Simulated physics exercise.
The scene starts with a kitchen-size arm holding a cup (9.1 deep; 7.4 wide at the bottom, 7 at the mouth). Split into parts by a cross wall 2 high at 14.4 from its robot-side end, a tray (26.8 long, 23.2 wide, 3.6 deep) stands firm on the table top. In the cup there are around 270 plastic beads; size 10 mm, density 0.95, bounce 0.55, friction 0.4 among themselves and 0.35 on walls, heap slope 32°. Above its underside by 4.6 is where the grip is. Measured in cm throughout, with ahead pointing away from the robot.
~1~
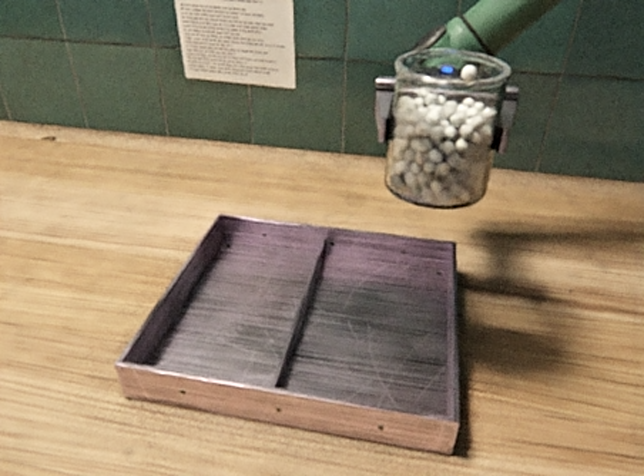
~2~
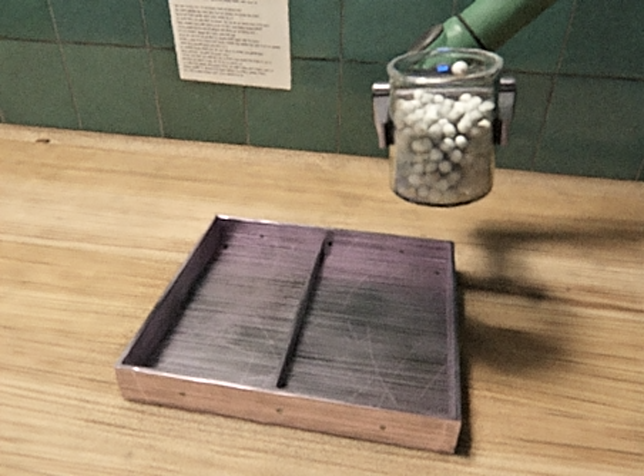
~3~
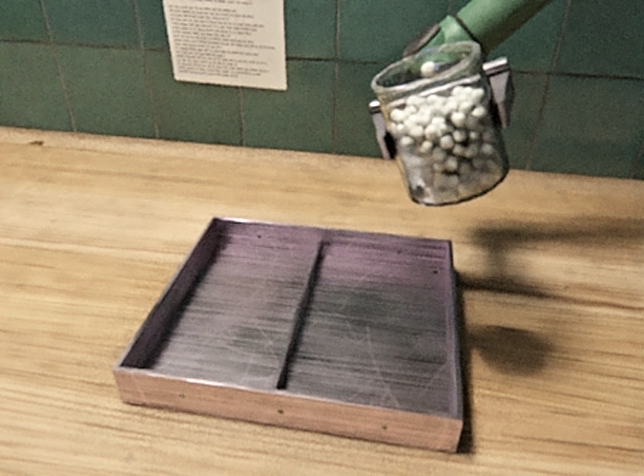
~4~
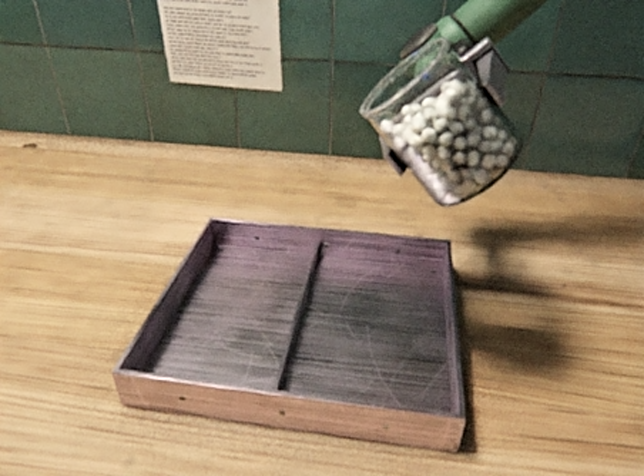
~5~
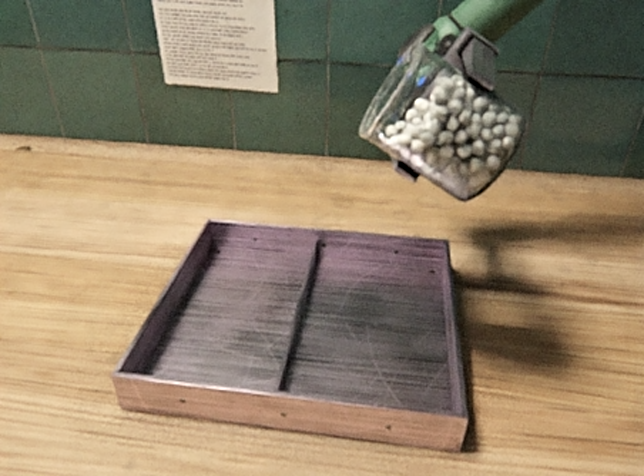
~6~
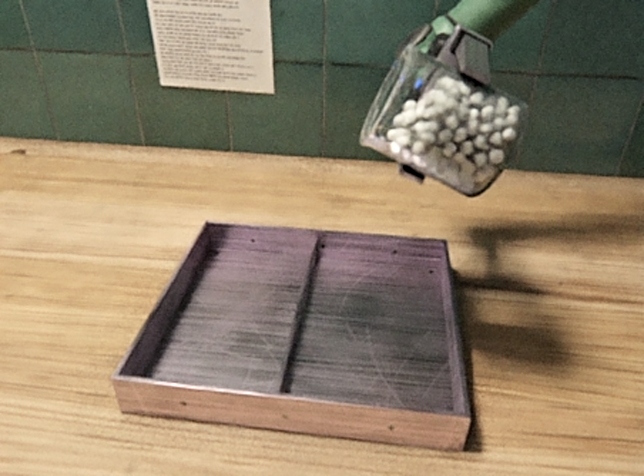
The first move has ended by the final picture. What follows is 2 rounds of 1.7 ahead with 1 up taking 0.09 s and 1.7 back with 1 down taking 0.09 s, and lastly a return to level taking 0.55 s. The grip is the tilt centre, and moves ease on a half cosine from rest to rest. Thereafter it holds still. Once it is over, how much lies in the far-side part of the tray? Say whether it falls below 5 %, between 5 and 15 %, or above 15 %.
It falls between 5 and 15 %.
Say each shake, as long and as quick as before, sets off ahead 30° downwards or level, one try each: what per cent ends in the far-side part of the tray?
You'd get some 0 per cent with the first setting and some 5 per cent with the second.
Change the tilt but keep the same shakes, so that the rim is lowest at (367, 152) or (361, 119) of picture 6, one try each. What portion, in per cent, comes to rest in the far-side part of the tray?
Near 20 and 0 in a hundred.
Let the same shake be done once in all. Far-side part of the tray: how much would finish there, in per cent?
Roughly 0 percent.
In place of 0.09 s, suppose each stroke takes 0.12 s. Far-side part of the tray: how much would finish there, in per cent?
It would come to around 0 %.
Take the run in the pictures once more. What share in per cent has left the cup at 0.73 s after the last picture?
Roughly 15 per cent by then.
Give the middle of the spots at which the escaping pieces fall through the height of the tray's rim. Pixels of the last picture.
Roughly at (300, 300).
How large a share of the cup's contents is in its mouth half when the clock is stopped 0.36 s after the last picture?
That share comes to roughly 45 percent.
Then, 0.36 s on, tilted 66° forward, highest piece 23 above the table; 239 in the cup, 4 in the robot-side part, 4 in the far-side part, 20 in flight or on a rim.
Then, 0.73 s on, tilted 16° forward, highest piece 25 above the table; 226 in the cup, 20 in the far-side part, 18 in the robot-side part, 2 on the table or floor, 1 in flight or on a rim.
Then, 1.11 s on, level, highest piece 24 above the table; 226 in the cup, 20 in the far-side part, 19 in the robot-side part, 2 on the table or floor.
Then, 2.16 s on, level, highest piece 24 above the table; 226 in the cup, 20 in the far-side part, 19 in the robot-side part, 2 on the table or floor.
In the end, 226 in the cup, 20 in the far-side part, 19 in the robot-side part, 2 on the table or floor. That is 7 % in the far-side part of the tray.
